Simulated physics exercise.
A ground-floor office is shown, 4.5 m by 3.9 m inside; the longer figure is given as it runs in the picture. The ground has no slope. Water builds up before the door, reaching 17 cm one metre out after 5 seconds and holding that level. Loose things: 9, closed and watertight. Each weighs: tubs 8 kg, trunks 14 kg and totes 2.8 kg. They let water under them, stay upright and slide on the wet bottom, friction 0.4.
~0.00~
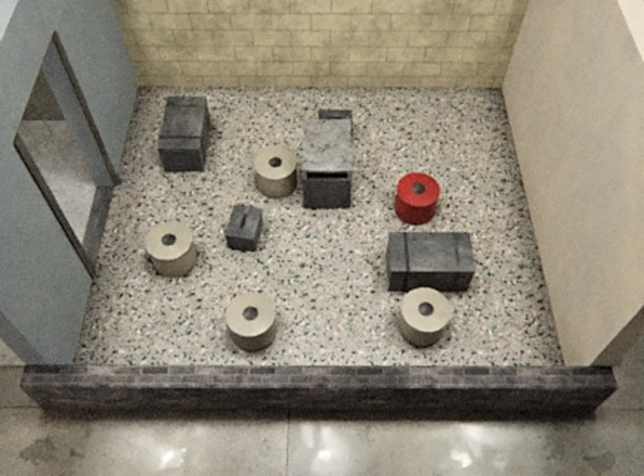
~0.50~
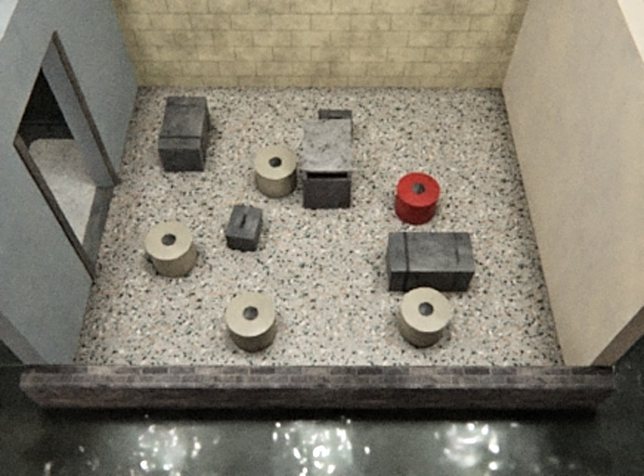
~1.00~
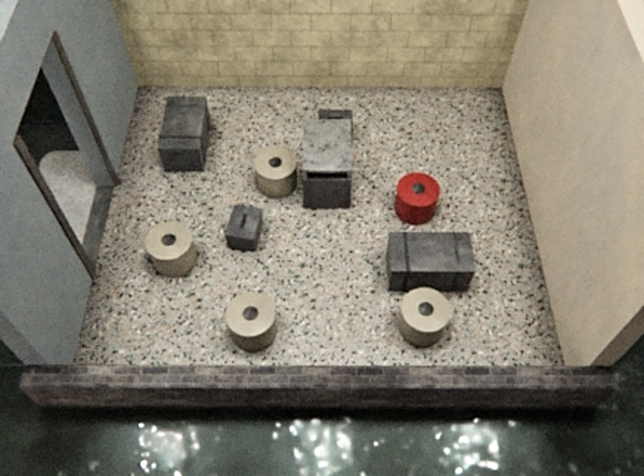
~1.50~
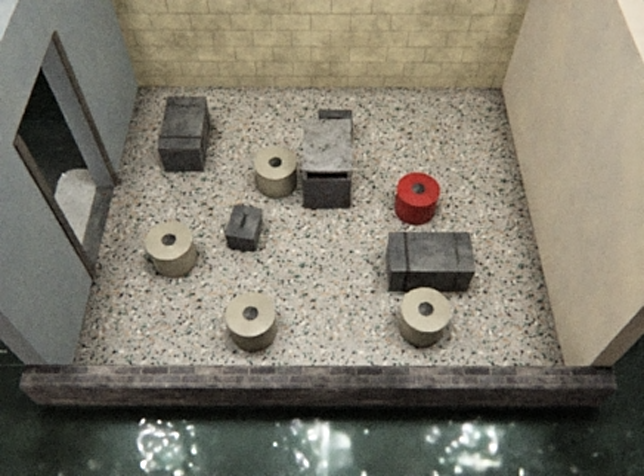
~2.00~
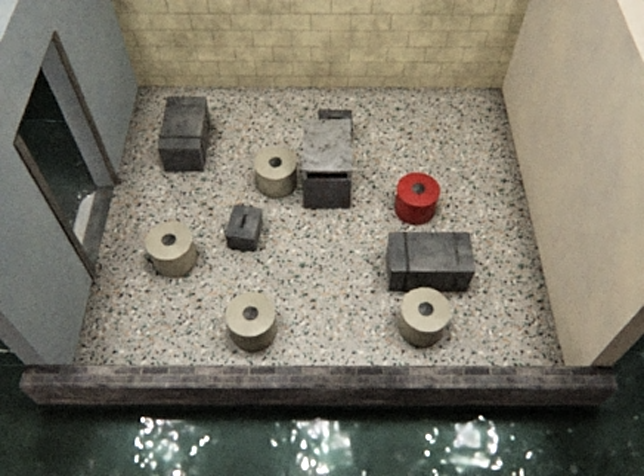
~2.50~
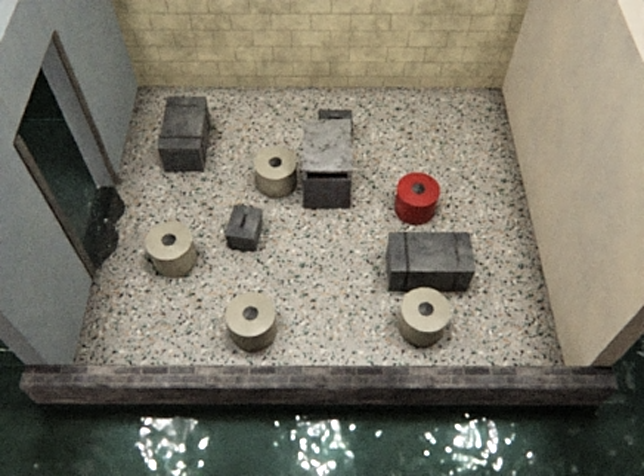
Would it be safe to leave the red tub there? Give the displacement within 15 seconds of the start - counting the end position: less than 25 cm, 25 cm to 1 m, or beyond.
Result: A modest displacement.
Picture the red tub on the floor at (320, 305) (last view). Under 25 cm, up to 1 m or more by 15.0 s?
Answer: It covers a big distance.
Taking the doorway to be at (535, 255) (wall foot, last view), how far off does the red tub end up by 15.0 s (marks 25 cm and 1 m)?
So the red tub is well away by then.
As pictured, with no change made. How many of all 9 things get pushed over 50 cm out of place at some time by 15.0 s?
The total is 6.
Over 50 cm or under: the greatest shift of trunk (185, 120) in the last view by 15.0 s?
Looking at it, I'd say lower.
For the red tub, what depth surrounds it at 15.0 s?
Near 7 cm deep.
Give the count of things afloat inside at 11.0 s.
I get 7.
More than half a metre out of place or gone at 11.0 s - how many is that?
It comes to 6.
After 3.5 s the red tub is near (419, 189), 0.0 m from its start, aground; 0 afloat.
After 6.8 s the red tub is near (419, 189), 0.0 m from its start, aground; 0 afloat.
After 11.0 s the red tub is near (419, 189), 0.0 m from its start, aground; 7 afloat.
After 15.0 s the red tub is near (429, 156), 0.5 m from its start, afloat; 9 afloat.
